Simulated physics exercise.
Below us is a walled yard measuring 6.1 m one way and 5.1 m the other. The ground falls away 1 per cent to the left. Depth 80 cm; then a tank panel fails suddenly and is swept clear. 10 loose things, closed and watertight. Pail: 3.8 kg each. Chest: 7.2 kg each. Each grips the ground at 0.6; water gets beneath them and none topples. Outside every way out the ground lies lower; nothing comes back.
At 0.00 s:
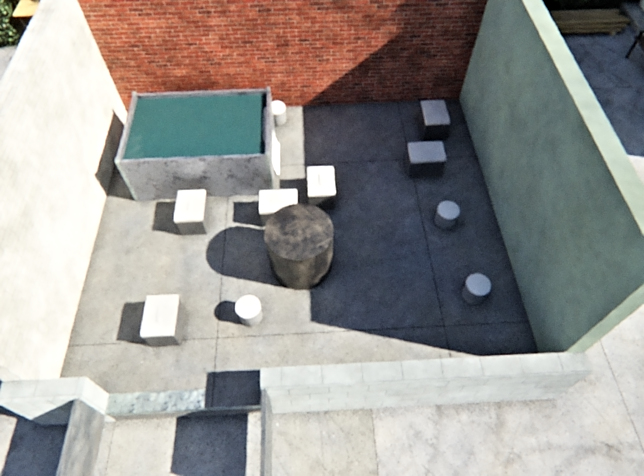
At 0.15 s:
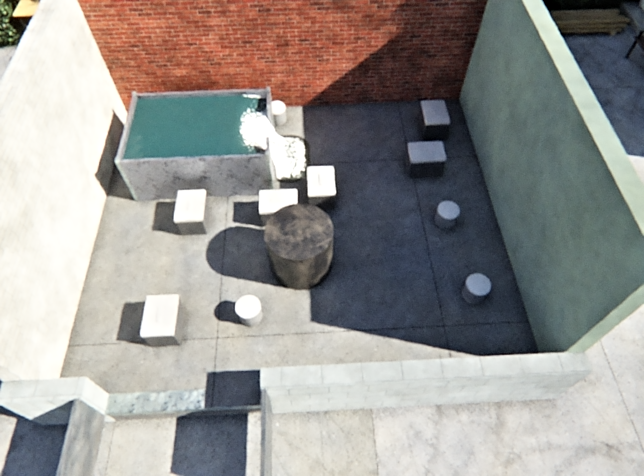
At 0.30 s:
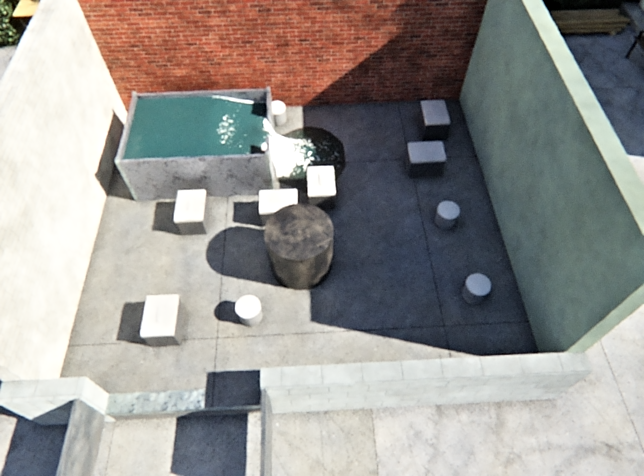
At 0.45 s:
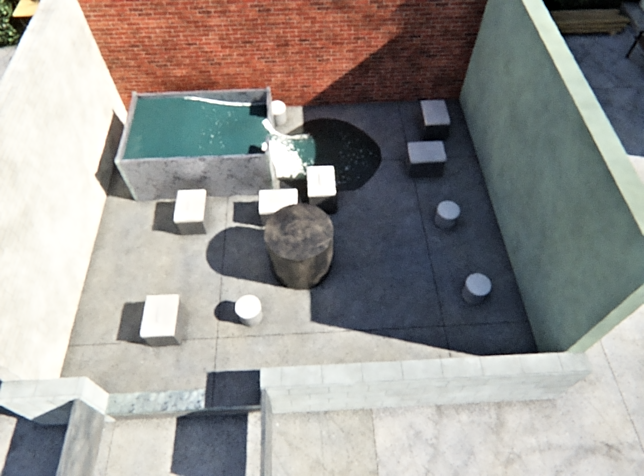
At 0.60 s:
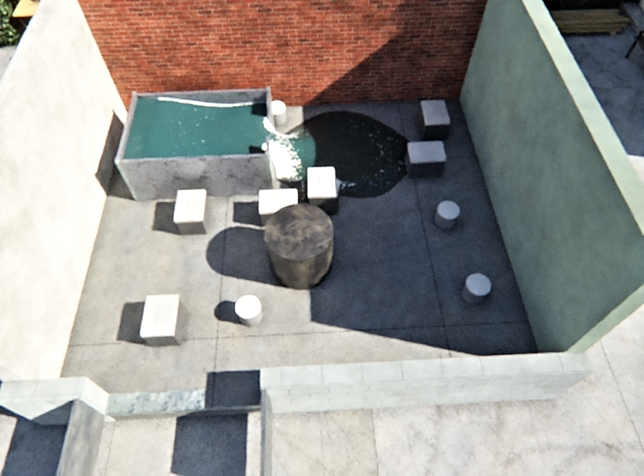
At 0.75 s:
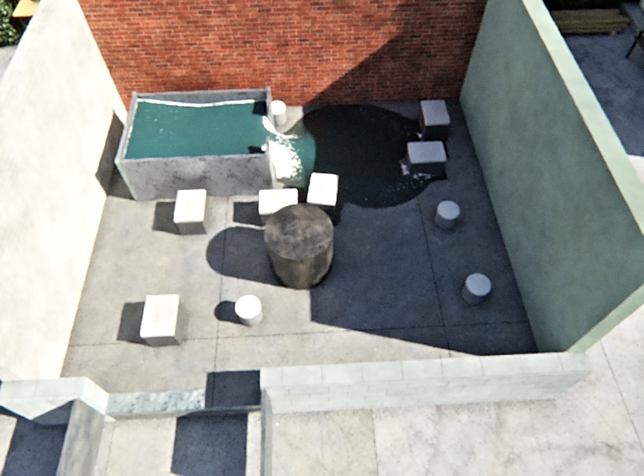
The clip shows a walled yard with pale blocks, short cylinders and a tank of green water; water pours from the tank's right side and spreads rightward in a dark pool, reaching blocks near the brick wall.
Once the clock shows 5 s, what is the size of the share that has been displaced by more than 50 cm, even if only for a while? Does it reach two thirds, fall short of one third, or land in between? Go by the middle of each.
It reaches a third but not two thirds.
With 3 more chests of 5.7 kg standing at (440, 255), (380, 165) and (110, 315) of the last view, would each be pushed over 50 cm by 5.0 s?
Order as given: Goes farther, goes farther, stays inside it.
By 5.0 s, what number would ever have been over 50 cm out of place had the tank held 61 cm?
Then 5 of them.
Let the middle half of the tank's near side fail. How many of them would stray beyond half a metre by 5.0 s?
The answer then is 3.
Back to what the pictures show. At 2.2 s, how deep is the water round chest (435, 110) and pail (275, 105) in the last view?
Roughly 30 and 0 cm.
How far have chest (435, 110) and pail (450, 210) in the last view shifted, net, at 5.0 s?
Distances: 120 cm; 300 cm.
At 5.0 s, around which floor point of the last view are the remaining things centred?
Close to pixel (297, 262).
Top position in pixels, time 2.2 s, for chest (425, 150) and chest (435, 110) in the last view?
(477, 158) and (464, 105), roughly.
After 1.1 s 1 of 10 are over 50 cm from their spots; 1 afloat.
After 2.2 s 3 of 10 are over 50 cm from their spots; 3 afloat.
After 3.5 s 4 of 10 are over 50 cm from their spots; 4 afloat.
After 5.0 s 5 of 10 are over 50 cm from their spots, and 5 have been at some point; 4 afloat.
